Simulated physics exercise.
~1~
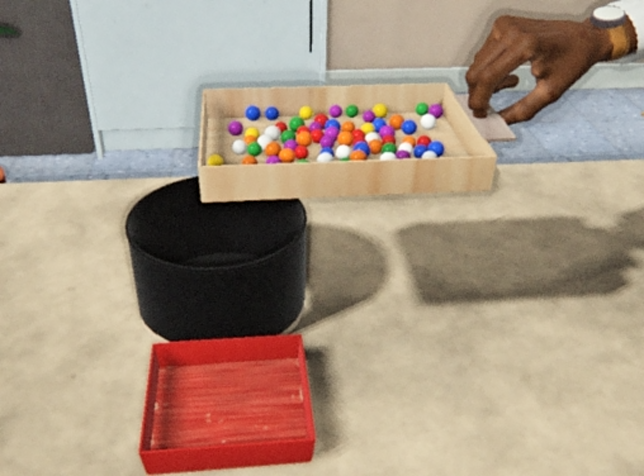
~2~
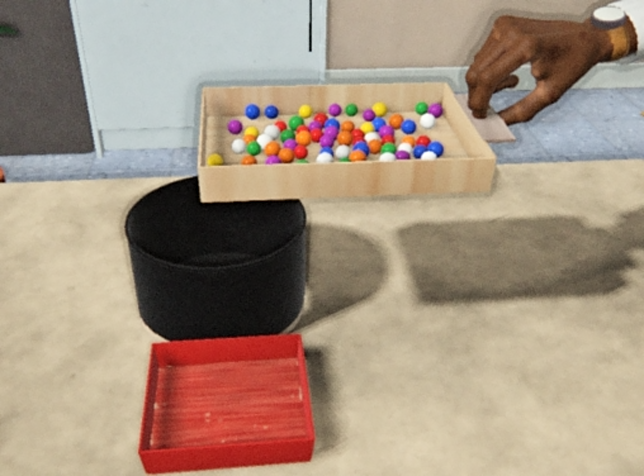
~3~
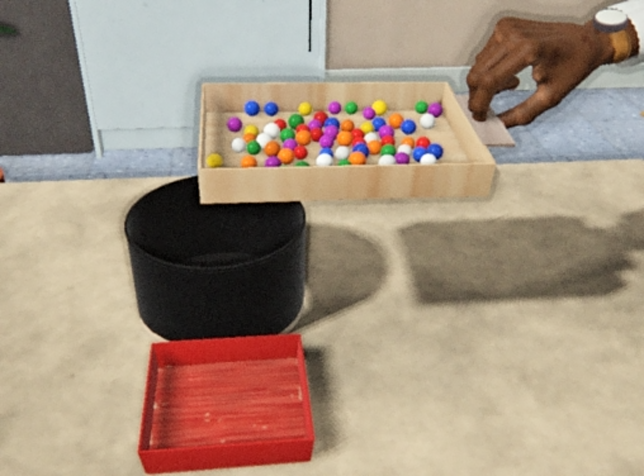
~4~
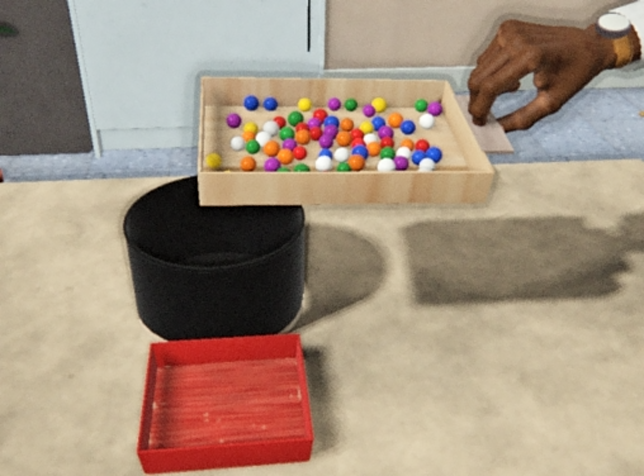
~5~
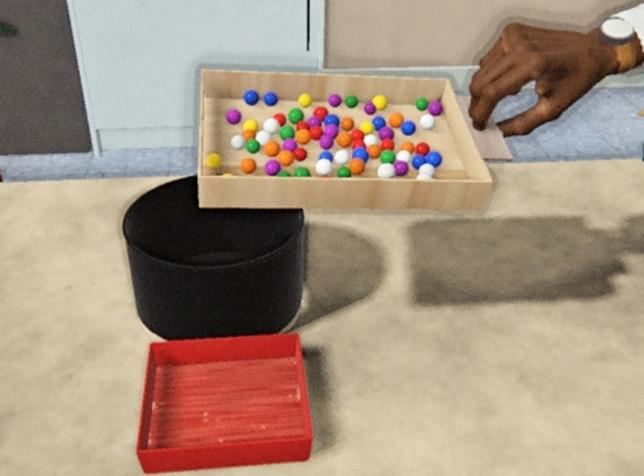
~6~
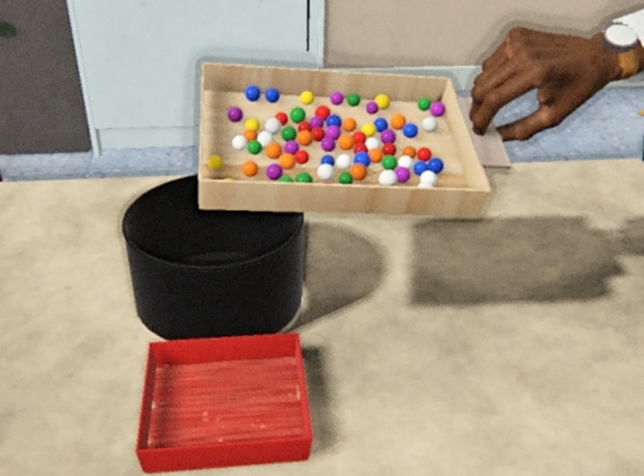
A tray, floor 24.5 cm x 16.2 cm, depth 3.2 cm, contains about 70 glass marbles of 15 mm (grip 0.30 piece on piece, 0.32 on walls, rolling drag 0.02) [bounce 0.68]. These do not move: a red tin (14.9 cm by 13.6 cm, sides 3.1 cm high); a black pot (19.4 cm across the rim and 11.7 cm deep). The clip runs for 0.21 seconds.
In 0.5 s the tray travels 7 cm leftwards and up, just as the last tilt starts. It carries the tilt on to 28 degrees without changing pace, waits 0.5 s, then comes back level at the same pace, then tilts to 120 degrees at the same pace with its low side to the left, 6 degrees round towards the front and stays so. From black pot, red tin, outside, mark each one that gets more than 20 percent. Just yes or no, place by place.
Black pot - yes, red tin - yes, outside - no.
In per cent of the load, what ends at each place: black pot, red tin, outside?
Per hundred: Black pot 35; red tin 50; outside 10.
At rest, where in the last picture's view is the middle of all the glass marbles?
Resting centre: Approx. (196, 384) px.
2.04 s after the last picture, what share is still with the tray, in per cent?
Around 95 percent of the load is still with the tray.
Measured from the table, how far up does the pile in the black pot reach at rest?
Measured height, approx. 2.0 cm.
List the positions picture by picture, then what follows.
Tray at (351, 165); tilt 0 degrees; leading edge at (202, 124); middle of the load at (328, 143); red tin at (228, 388); black pot at (217, 217), in the first frame.
Tray at (350, 166); tilt 1 degrees; leading edge at (202, 123); middle of the load at (327, 142), in the second frame.
Tray at (350, 169); tilt 3 degrees; leading edge at (201, 122); middle of the load at (327, 142), in the third frame.
Tray at (350, 176); tilt 7 degrees; low side front; leading edge at (201, 120); middle of the load at (326, 142), in the fourth frame.
Tray at (350, 182); tilt 11 degrees; low side front; leading edge at (201, 118); middle of the load at (327, 143), in the fifth frame.
Tray at (350, 188); tilt 15 degrees; low side front; leading edge at (202, 117); middle of the load at (328, 145); red tin at (225, 387); black pot at (214, 215), in the sixth frame.
Then, 0.79 s after the last picture, tilt 25 degrees; tray 100 %; middle of all pieces on or above the table near (365, 183).
Then, 1.43 s after the last picture, tilt 26 degrees; tray 100 %; middle of all pieces on or above the table near (292, 133).
Then, 2.04 s after the last picture, tilt 84 degrees; tray 95 %; middle of all pieces on or above the table near (242, 206).
Then, 2.61 s after the last picture, tilt 120 degrees; outside 10 %, red tin 50 %, black pot 35 %; middle of all pieces on or above the table near (223, 354).
In the end, outside 10 %, red tin 50 %, tray 0 %, black pot 35 %.
